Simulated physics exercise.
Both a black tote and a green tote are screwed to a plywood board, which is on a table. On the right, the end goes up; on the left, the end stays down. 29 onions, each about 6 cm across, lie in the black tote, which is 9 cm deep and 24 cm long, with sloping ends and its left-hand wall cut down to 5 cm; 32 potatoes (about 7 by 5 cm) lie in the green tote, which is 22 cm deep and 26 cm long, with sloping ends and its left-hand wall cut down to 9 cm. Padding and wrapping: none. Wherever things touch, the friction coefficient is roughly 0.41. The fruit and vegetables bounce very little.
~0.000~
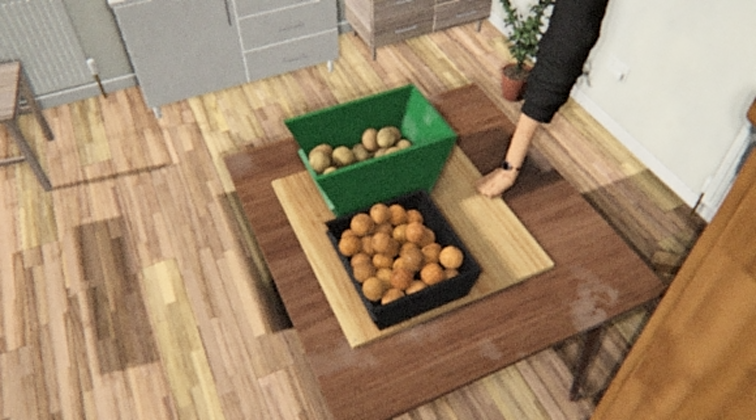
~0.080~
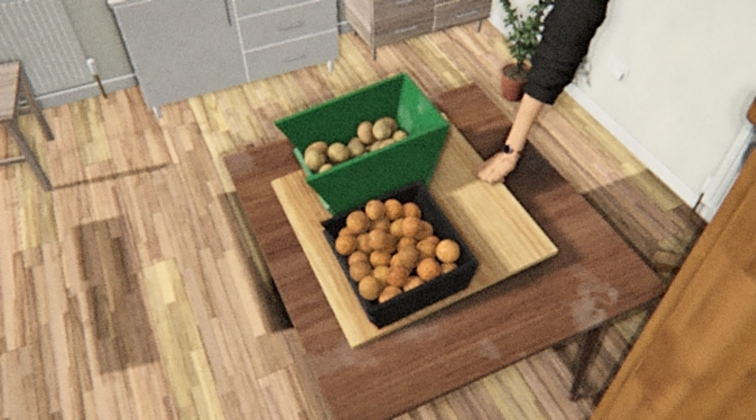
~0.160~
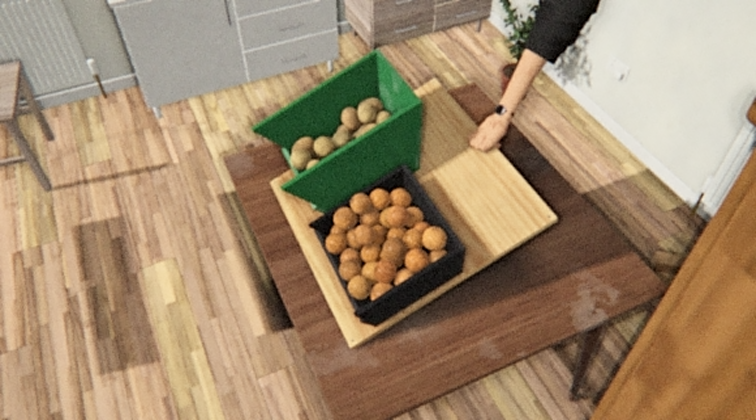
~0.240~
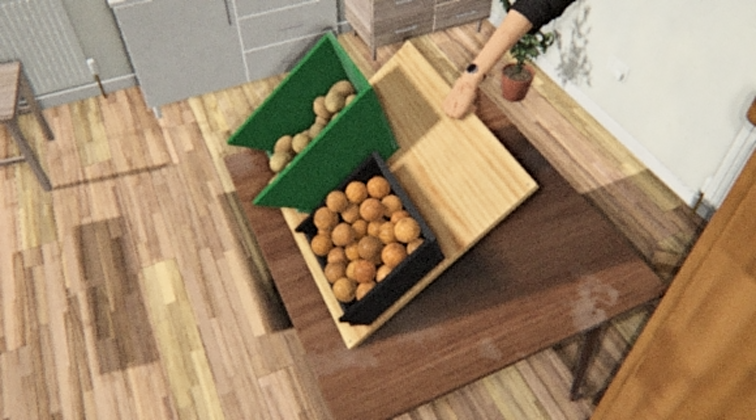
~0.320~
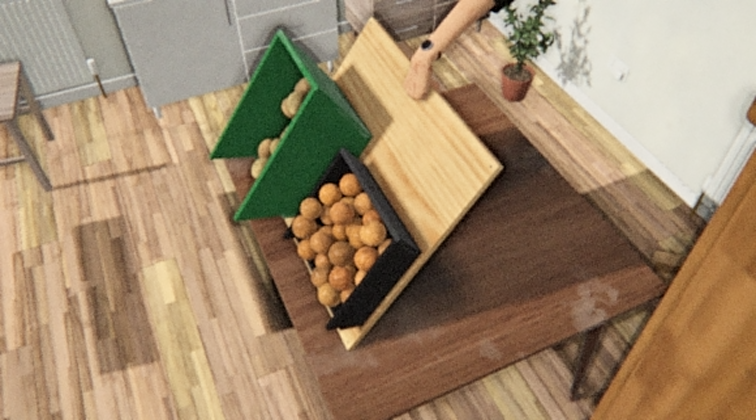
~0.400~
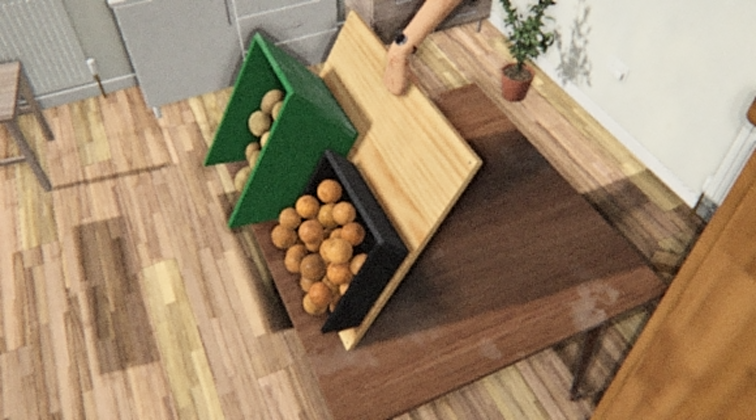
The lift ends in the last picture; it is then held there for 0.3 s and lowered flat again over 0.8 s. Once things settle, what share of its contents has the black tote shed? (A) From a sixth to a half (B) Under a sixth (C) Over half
Option C: Over half.
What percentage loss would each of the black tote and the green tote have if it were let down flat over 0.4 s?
Black tote 70, green tote 70 per cent.
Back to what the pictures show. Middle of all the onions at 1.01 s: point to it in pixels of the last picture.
Around (271, 388).
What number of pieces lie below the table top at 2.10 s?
Estimate - about 40 in total.
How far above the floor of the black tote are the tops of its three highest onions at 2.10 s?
I'd say some 7 cm high.
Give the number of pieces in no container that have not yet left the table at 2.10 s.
About 1 of them.
After 0.67 s, tilt 60°; the black tote is down by 15 of 29 and the green tote is down by 16 of 32.
After 1.01 s, tilt 40°; the black tote is down by 20 of 29 and the green tote is down by 22 of 32.
After 1.49 s, tilt 0°; the black tote is down by 21 of 29 and the green tote is down by 22 of 32.
Final count (at 2.10 s), the black tote is down by 21 of 29 and the green tote is down by 22 of 32. Asked share, 21 of 29, 72 per cent.
